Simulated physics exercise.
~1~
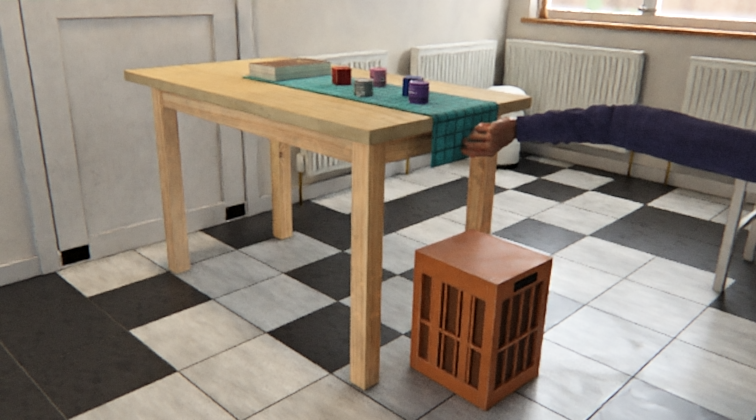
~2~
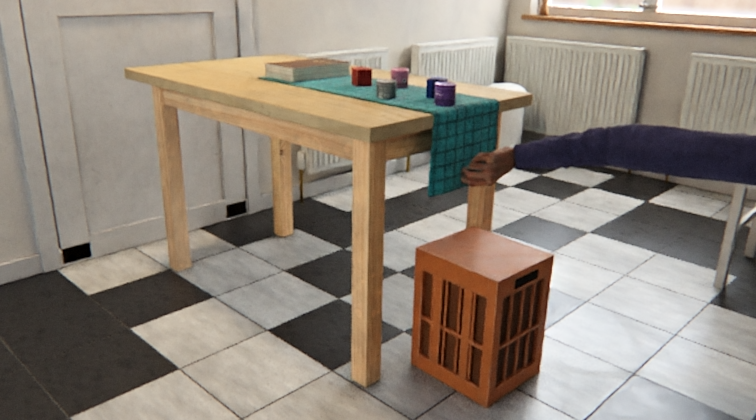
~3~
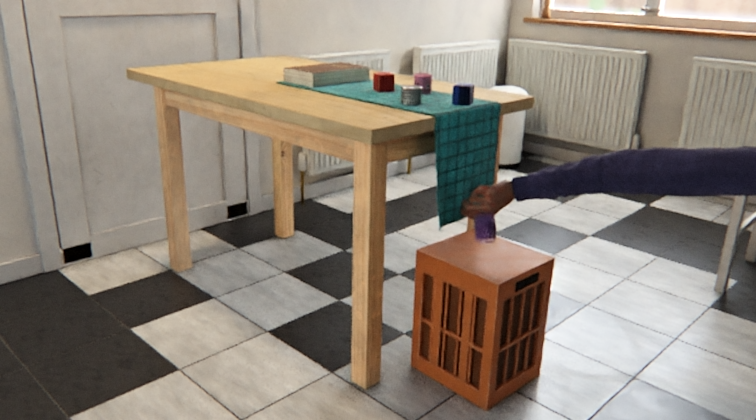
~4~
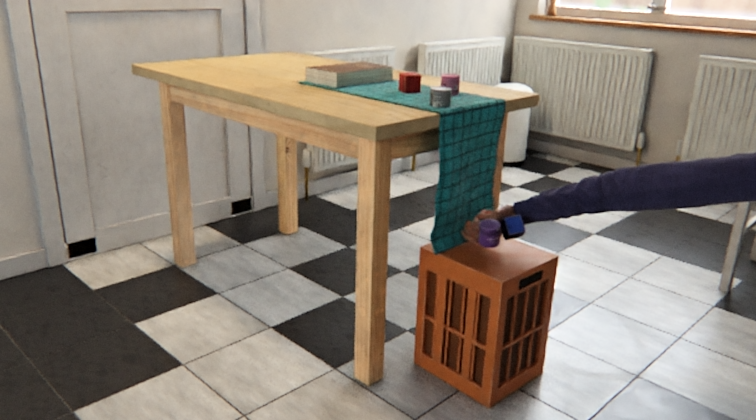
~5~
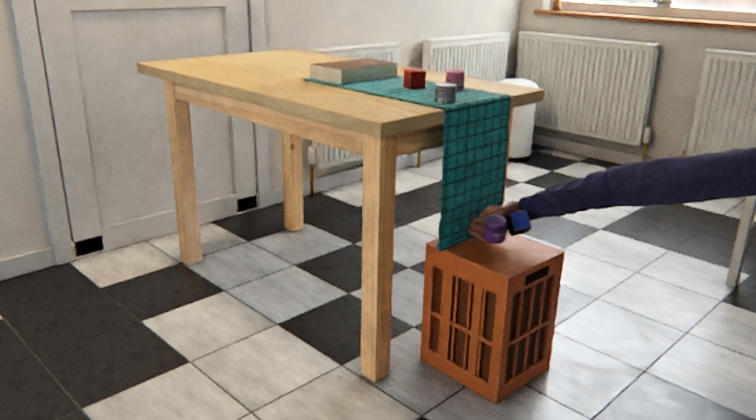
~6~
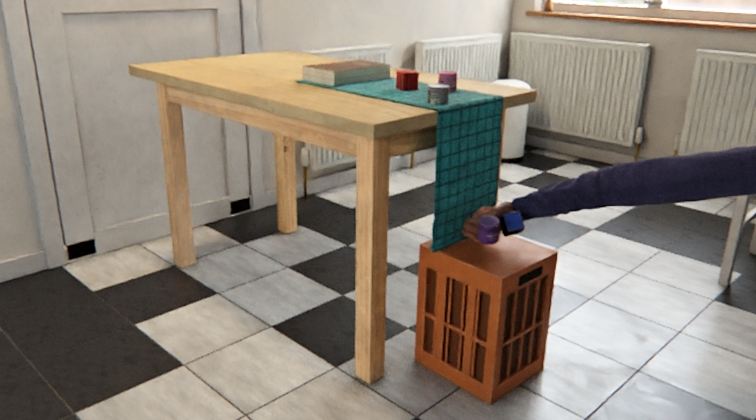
A hand pulled the end of a turquoise cloth down off a wooden table until it reached an orange crate, dragging small pots along; a purple pot and then a blue cube dropped off, leaving red, grey and pink ones and a book on top.
